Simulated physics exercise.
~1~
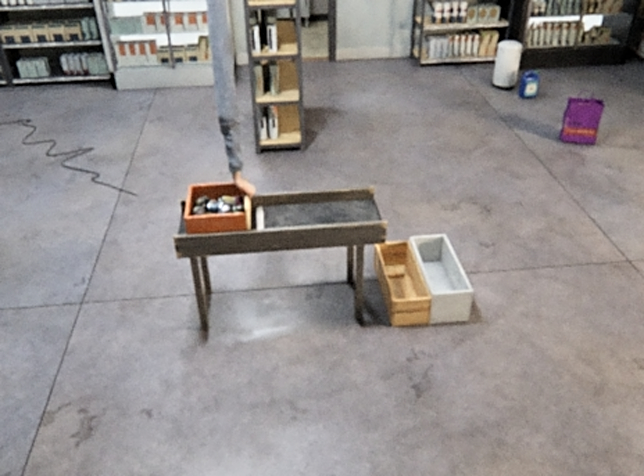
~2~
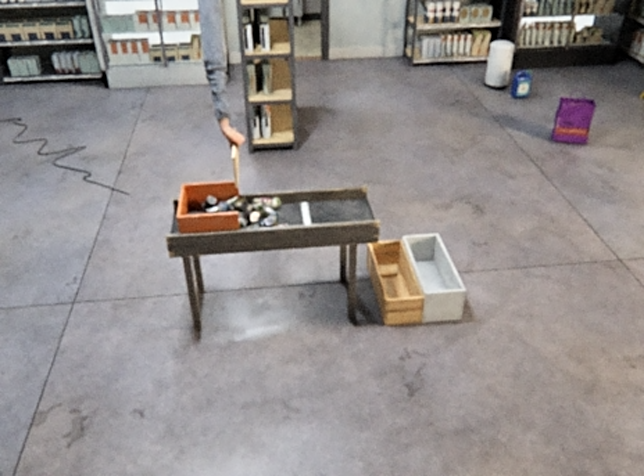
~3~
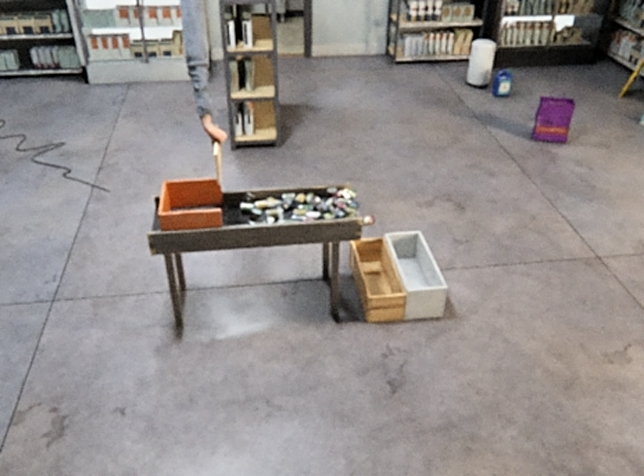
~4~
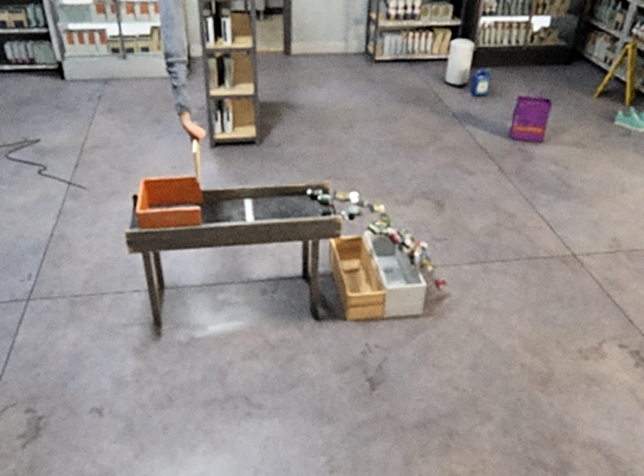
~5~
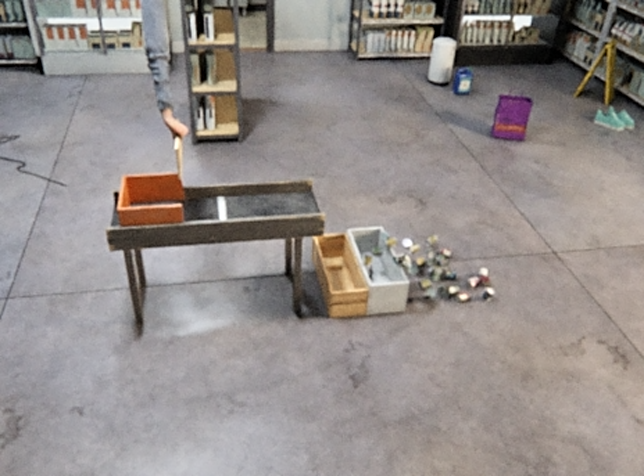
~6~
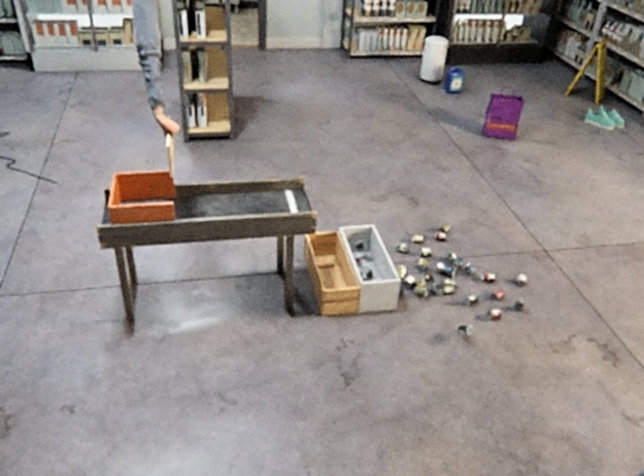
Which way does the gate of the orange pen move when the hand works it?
The gate moves up, and the hand keeps holding it there while the tins leave the pen.
